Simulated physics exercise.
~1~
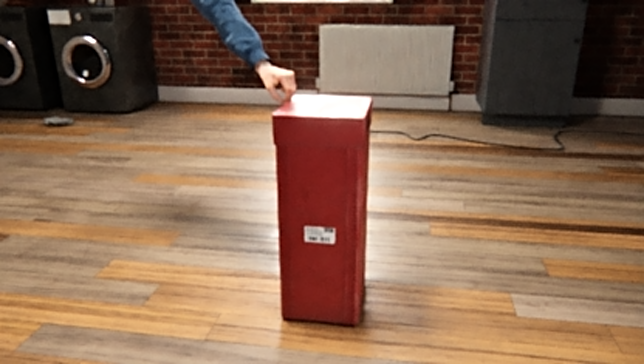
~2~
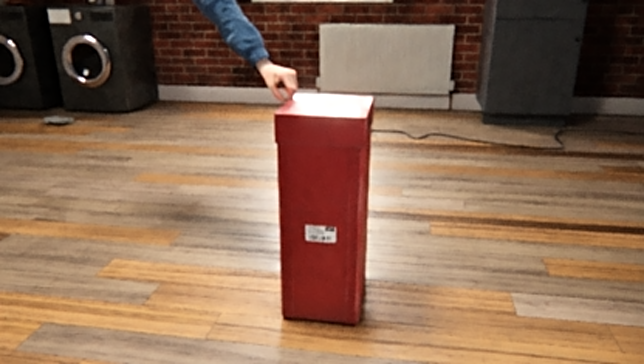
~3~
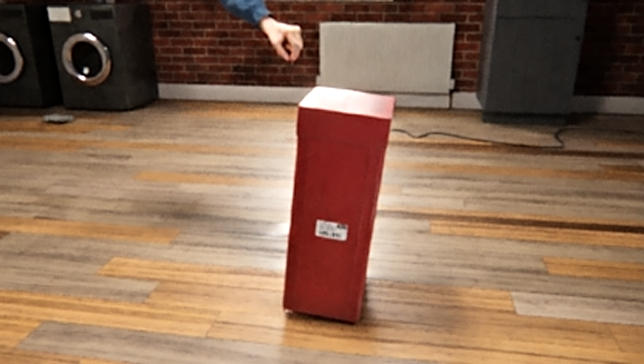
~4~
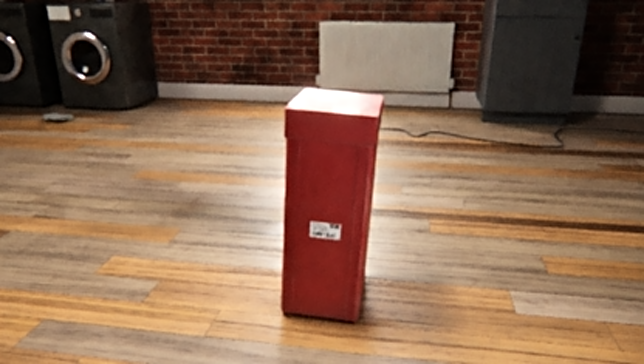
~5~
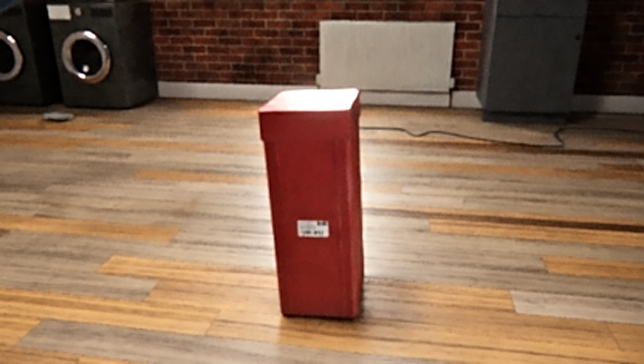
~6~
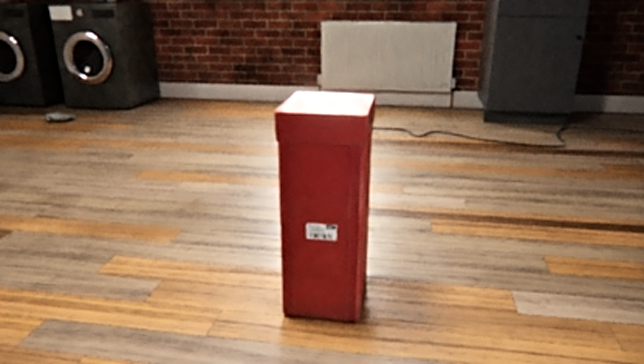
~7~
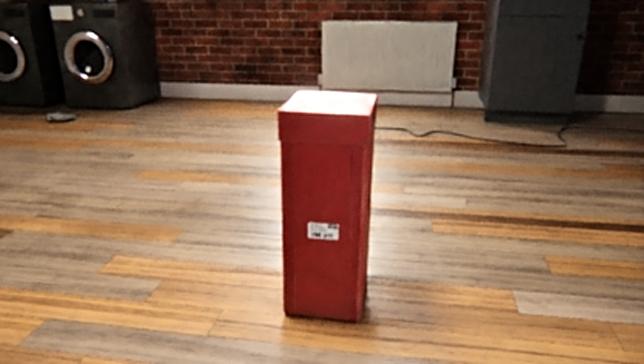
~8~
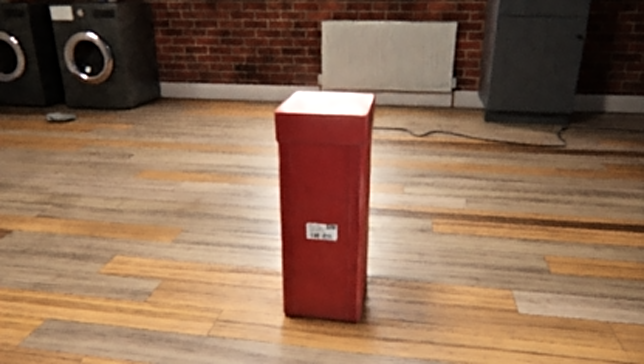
A tall red box stood on a wooden floor with a hand at its top, then tipped slightly to the right as the hand let go and drew away, rocked back to the left, and settled upright on its base.
